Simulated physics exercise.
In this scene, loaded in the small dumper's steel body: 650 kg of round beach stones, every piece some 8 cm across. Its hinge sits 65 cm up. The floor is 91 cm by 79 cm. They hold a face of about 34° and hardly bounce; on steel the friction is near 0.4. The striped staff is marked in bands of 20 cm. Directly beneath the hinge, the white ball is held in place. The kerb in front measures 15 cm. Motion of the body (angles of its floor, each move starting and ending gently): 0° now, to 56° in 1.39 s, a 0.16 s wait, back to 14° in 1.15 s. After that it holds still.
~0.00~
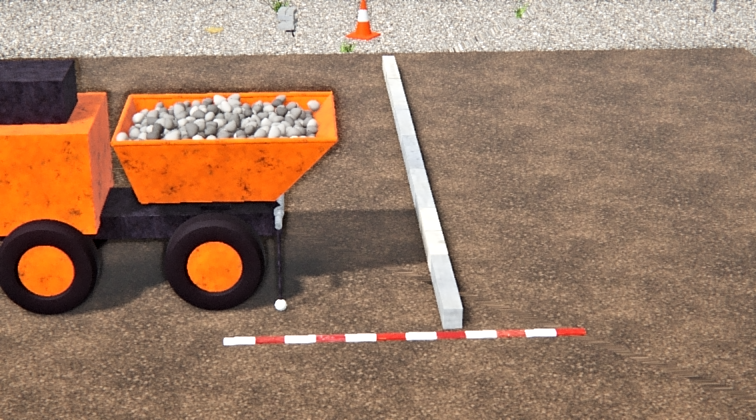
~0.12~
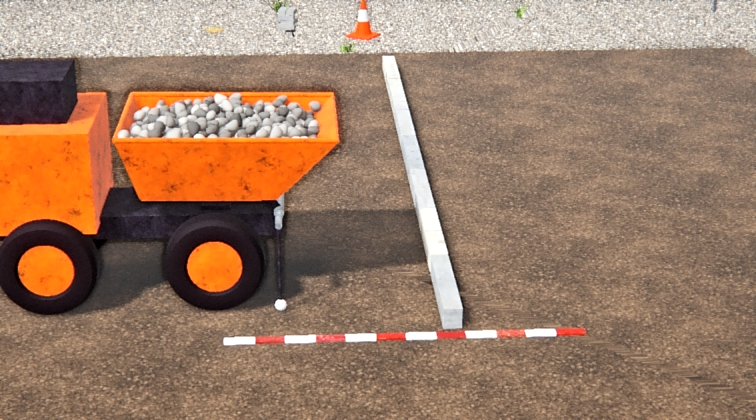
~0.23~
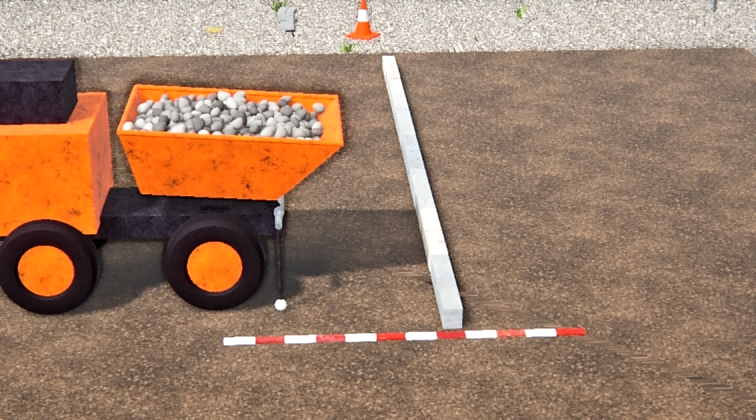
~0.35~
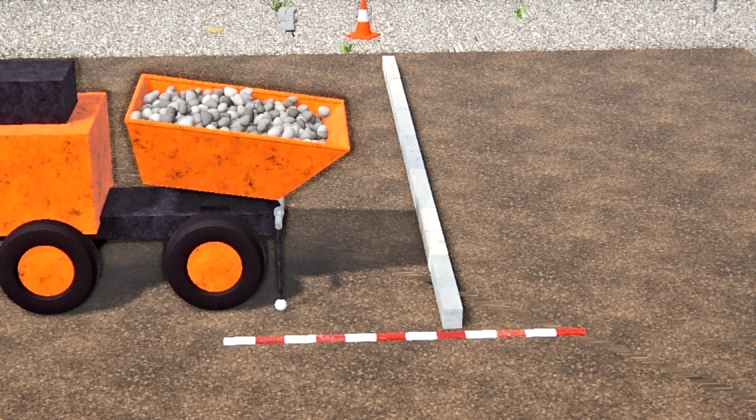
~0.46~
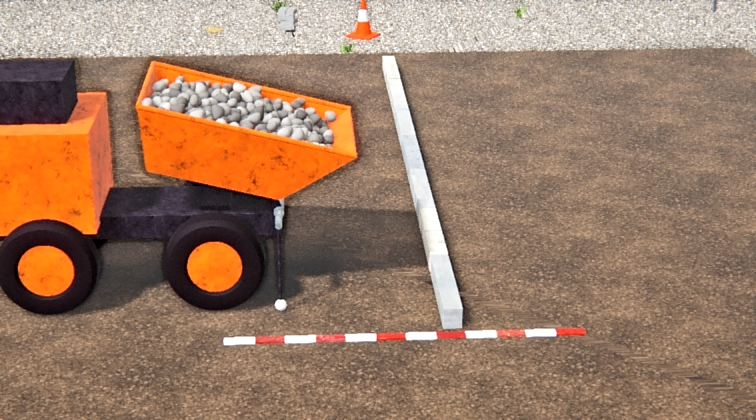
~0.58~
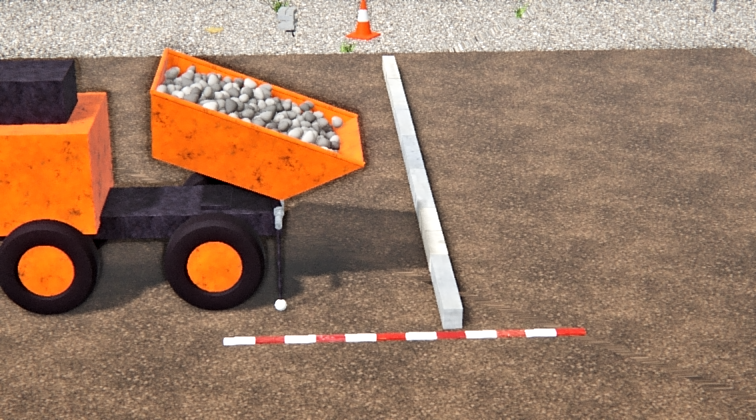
An orange dumper loaded with grey and white stones stood still on brown ground while its body slowly tilted, the left end rising well up and the stones shifting slightly toward the right.
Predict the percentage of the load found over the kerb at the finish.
Roughly 30 % is over the kerb.
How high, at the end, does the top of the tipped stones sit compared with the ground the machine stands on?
The top ends up around 26 cm above the machine's ground.
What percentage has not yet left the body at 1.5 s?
Held: Approx. 85 %.
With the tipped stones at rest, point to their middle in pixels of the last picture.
Around (443, 268).
After 1.0 s the floor is at 47°; 100 % in the body; the foremost stones are at (365, 165).
After 1.5 s the floor is at 56°; 84 % in the body, 16 % on this side of the kerb; the foremost stones are at (439, 240).
After 3.2 s the floor is at 14°; 37 % in the body, 32 % on this side of the kerb, 31 % over the kerb; the foremost stones are at (699, 279).
After 5.8 s the floor is at 14°; 37 % in the body, 32 % on this side of the kerb, 31 % over the kerb; the foremost stones are at (699, 279).
